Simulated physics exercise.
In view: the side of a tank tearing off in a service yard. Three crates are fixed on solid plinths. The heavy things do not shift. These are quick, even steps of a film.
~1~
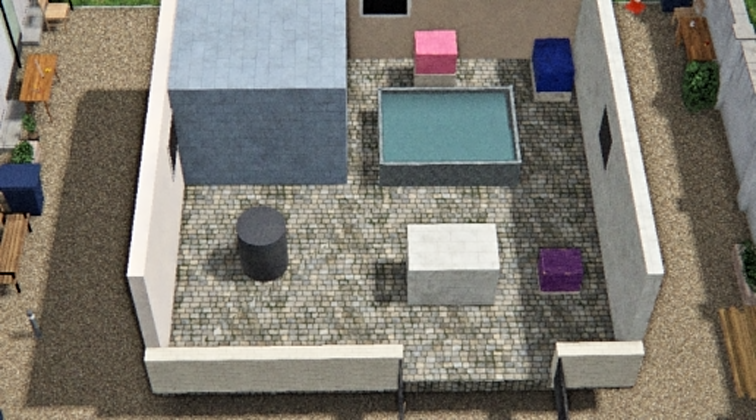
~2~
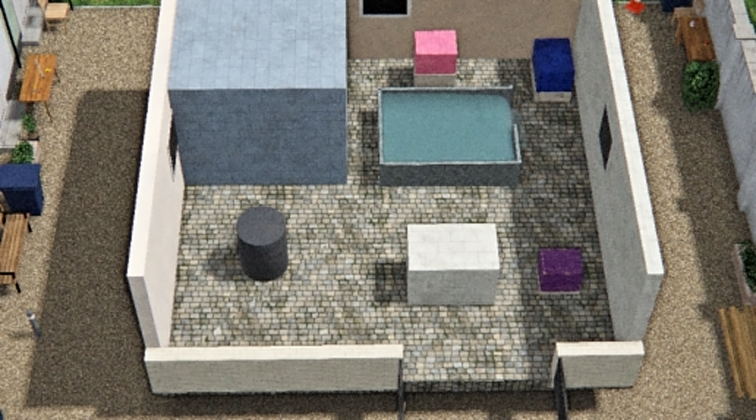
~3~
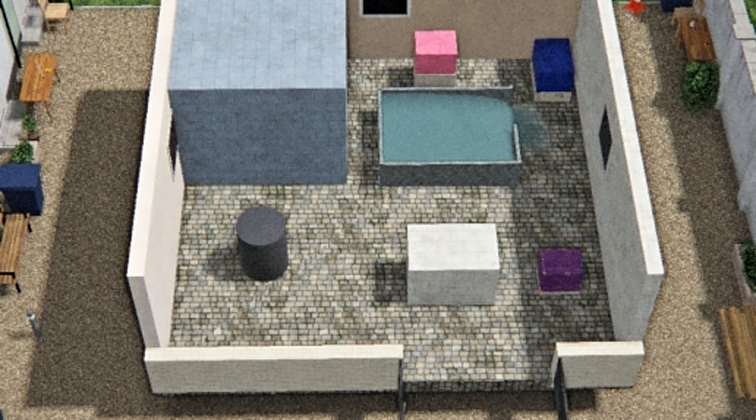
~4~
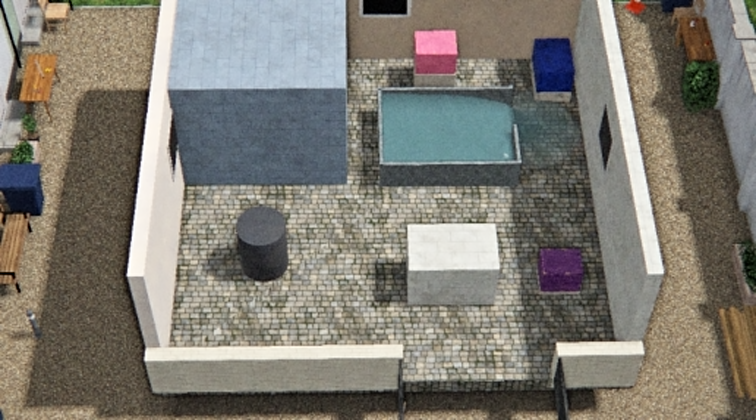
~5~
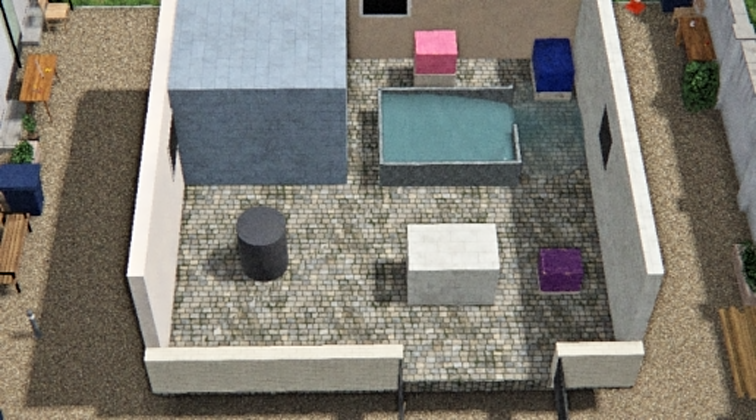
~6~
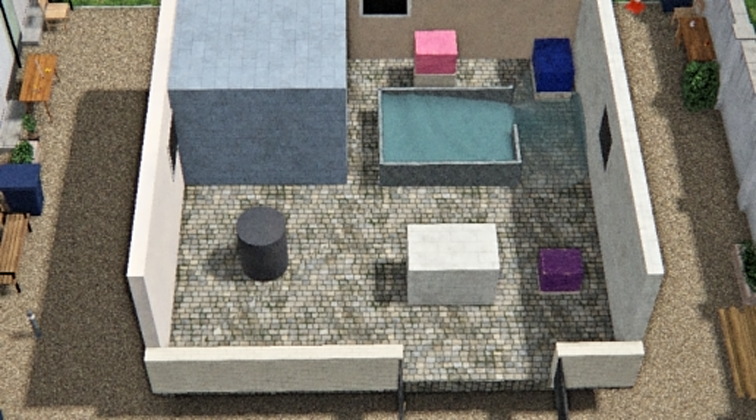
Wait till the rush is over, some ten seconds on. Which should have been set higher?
One by one: The purple crate gets wet; the blue crate gets wet; the pink crate stays dry.
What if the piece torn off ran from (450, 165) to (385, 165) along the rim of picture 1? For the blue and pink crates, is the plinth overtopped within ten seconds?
The blue one keeps dry, the pink one is spared.
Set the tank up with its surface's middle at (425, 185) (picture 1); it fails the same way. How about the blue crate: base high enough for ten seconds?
In short: Blue crate ends up wet.
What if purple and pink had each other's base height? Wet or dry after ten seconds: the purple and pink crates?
The purple crate remains dry, the pink crate takes water.
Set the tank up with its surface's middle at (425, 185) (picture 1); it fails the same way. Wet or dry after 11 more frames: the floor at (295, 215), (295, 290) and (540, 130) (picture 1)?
In that order: Not flooded, dry, awash.
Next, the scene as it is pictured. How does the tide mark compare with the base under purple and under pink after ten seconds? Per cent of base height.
Near 400 and 30 in a hundred.
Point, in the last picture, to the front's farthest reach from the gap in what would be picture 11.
I would point to (589, 229).
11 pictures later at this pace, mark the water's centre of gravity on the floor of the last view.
I would point to (483, 147).
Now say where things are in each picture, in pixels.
In the first picture, the tank at (448, 127) is whole and still.
In the second picture, the front is at (521, 149), out from the gap at (509, 123).
In the third picture, the front is at (543, 148), out from the gap at (509, 123).
In the fourth picture, the front is at (576, 139), out from the gap at (509, 124).
In the fifth picture, the front is at (576, 102), out from the gap at (509, 123).
In the sixth picture, water pours out at (509, 123) and has run to (587, 175).
A moment on, water covers 10 % of the floor; the purple crate not reached, the blue crate water round its plinth, the pink crate not reached.
Next, water covers 20 % of the floor; the purple crate water round its plinth, the blue crate water round its plinth, the pink crate water round its plinth.
Then, water covers 35 % of the floor; the purple crate water round its plinth, the blue crate water round its plinth, the pink crate water round its plinth.
Later, water covers 60 % of the floor; the purple crate water round its plinth, the blue crate water round its plinth, the pink crate water round its plinth.
In the end, water covers 80 % of the floor; the purple crate was topped, the blue crate was topped, the pink crate stayed above the water.
